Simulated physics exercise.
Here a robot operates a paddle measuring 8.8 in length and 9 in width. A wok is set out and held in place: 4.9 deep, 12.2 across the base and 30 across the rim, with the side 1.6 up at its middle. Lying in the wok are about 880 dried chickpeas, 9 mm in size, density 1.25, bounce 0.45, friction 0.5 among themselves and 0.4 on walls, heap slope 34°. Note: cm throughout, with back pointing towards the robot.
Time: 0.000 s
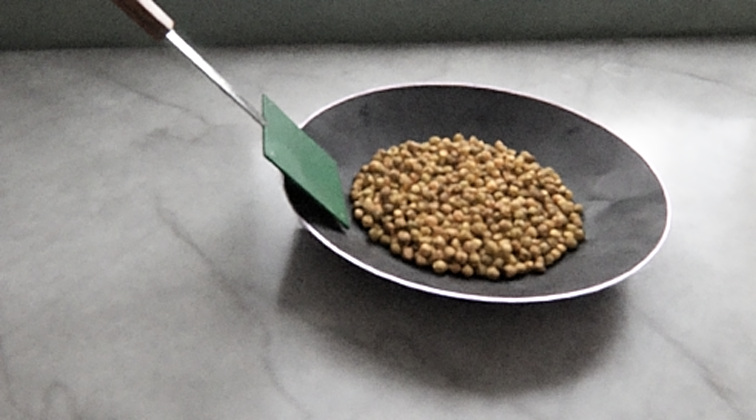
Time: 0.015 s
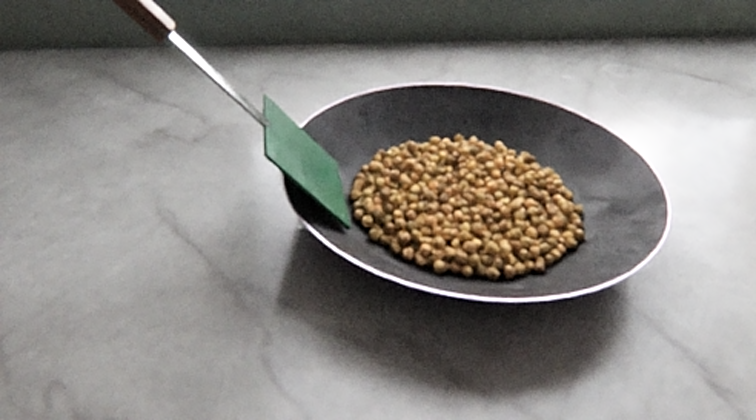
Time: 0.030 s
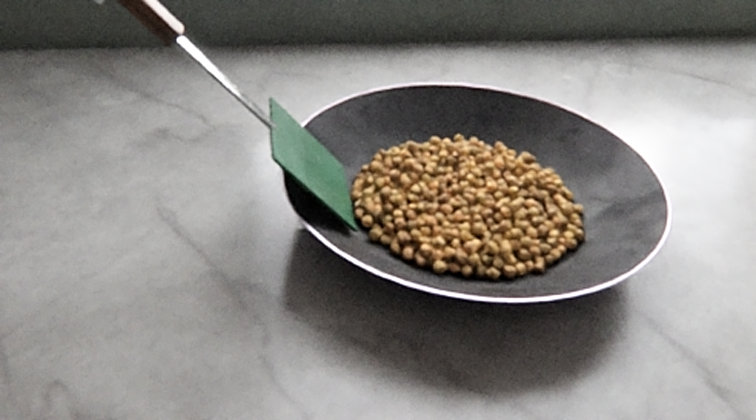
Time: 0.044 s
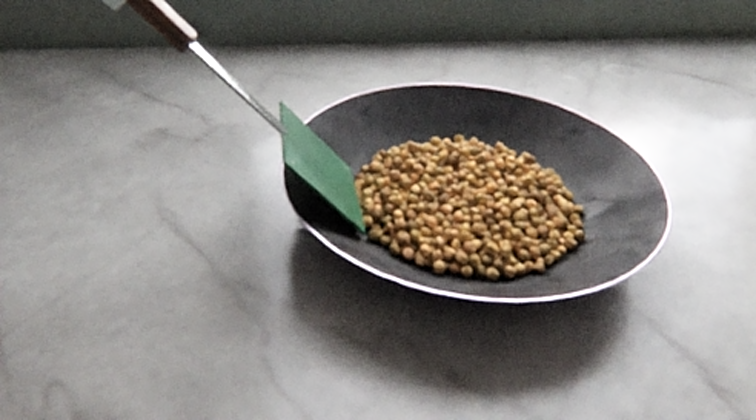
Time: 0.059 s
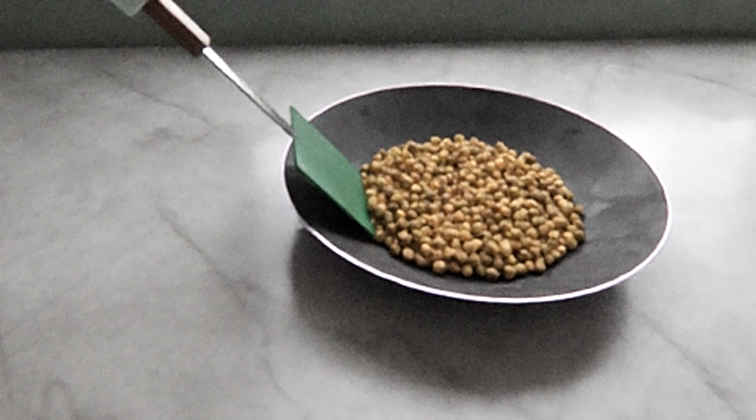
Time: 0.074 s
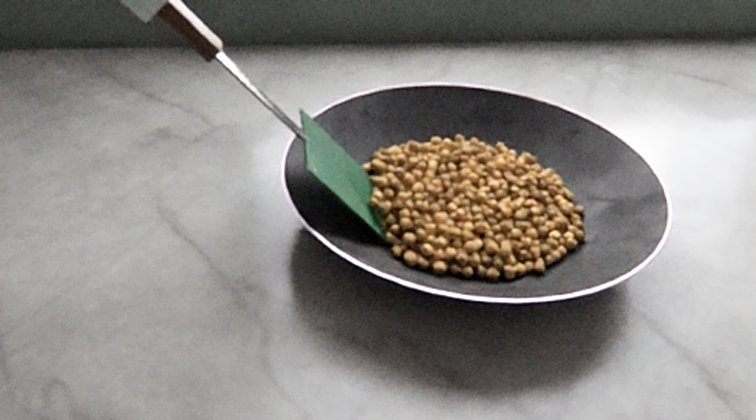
A green paddle slides slowly rightward into the left edge of dried chickpeas in a dark wok.
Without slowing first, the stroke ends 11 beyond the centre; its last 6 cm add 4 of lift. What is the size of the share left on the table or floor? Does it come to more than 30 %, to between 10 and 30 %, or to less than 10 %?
It comes to between 10 and 30 %.
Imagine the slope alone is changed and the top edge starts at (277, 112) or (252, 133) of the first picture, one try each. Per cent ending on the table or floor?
First try around 15 percent, second around 15 percent.
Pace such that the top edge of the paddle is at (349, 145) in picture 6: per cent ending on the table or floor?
Near 40 in a hundred.
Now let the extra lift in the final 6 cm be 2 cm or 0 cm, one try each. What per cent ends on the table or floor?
I'd say close to 20 percent for the first and close to 20 percent for the second.
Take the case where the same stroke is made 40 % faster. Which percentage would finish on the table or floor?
Estimate: Near 25 %.
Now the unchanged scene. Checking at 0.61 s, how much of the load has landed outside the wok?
Share at that moment: Roughly 15 %.
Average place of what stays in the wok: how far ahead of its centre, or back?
I'd say close to 4.5 cm toward the front.
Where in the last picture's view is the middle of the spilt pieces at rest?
Roughly at (711, 195) in the final view.
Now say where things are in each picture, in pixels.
Paddle top edge at (263, 122), sloping 50°; upper third of the load around (468, 193), from x 355 to 580, top at y 140; 885 in the wok, in the first picture.
Paddle top edge at (264, 122), sloping 50°; upper third of the load around (468, 193), from x 355 to 580, top at y 140, in the second picture.
Paddle top edge at (271, 125), sloping 50°; upper third of the load around (468, 193), from x 355 to 580, top at y 140, in the third picture.
Paddle top edge at (282, 129), sloping 50°; upper third of the load around (468, 193), from x 355 to 580, top at y 140, in the fourth picture.
Paddle top edge at (293, 134), sloping 50°; upper third of the load around (465, 193), from x 360 to 580, top at y 140, in the fifth picture.
Paddle top edge at (304, 137), sloping 50°; upper third of the load around (466, 192), from x 360 to 580, top at y 140; 885 in the wok, in the sixth picture.
After 0.21 s, sloping 50°, highest piece 4 above the table; 885 in the wok.
After 0.35 s, sloping 50°, highest piece 6 above the table; 885 in the wok.
After 0.61 s, sloping 50°, highest piece 5 above the table; 757 in the wok, 126 on the table or floor, 2 on the blade or in flight.
After 1.66 s, sloping 50°, highest piece 5 above the table; 757 in the wok, 128 on the table or floor.
At rest, 757 in the wok, 128 on the table or floor. That is 14 % on the table or floor.
